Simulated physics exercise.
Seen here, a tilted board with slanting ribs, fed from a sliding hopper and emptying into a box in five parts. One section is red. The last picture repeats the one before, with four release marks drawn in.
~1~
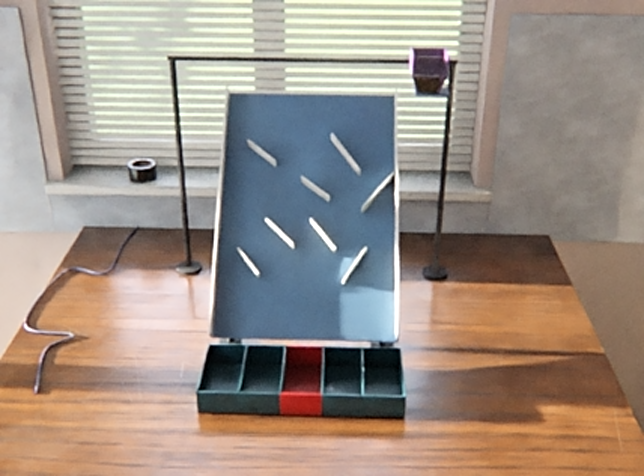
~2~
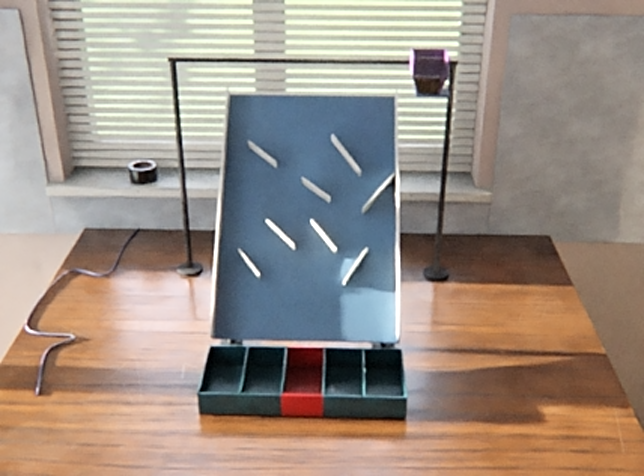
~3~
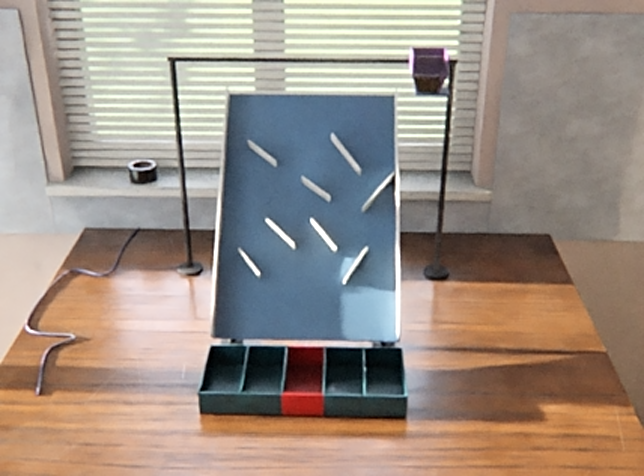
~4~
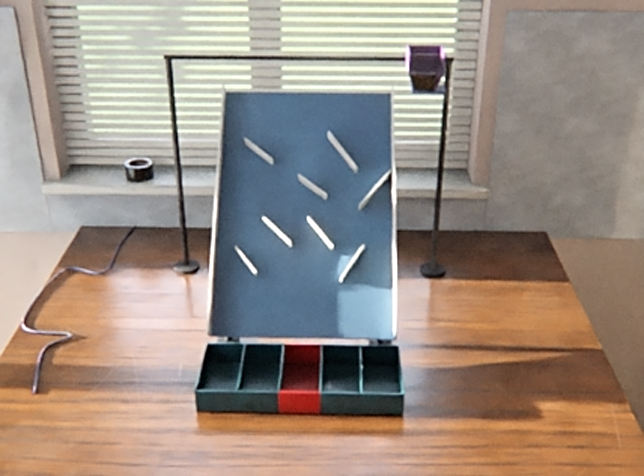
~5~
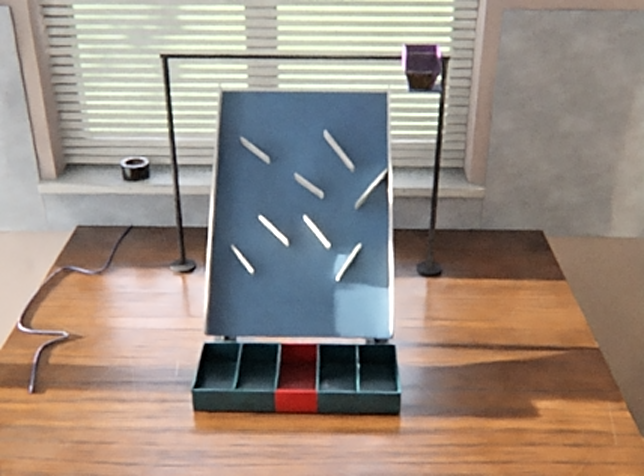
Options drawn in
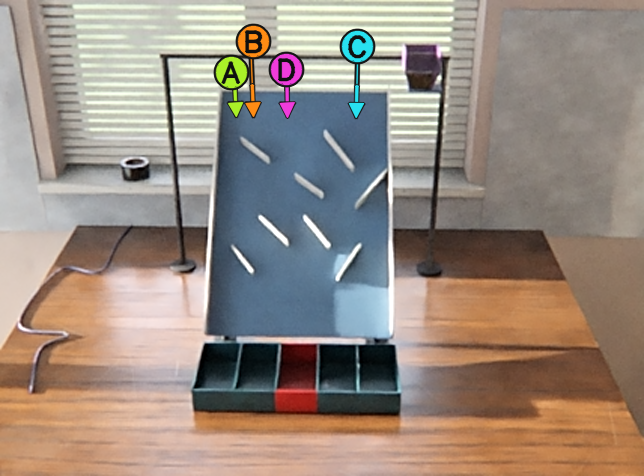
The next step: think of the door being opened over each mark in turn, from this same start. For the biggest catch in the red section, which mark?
Choose C.
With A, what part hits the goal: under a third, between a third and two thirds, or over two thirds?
It is under a third.
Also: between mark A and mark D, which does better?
That is mark D.
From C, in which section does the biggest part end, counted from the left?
It is the third one.
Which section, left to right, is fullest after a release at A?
The first.
On the marked copy, mark A meets the board at (236, 111); mark B meets the board at (253, 111); mark C meets the board at (356, 112); mark D meets the board at (287, 112).
With A, about a quarter in the red section, most in other sections.
With B, about half in the red section, about half in other sections.
With C, most in the red section, about a quarter in other sections.
With D, about a third in the red section, about half in other sections, a small part outside the box.
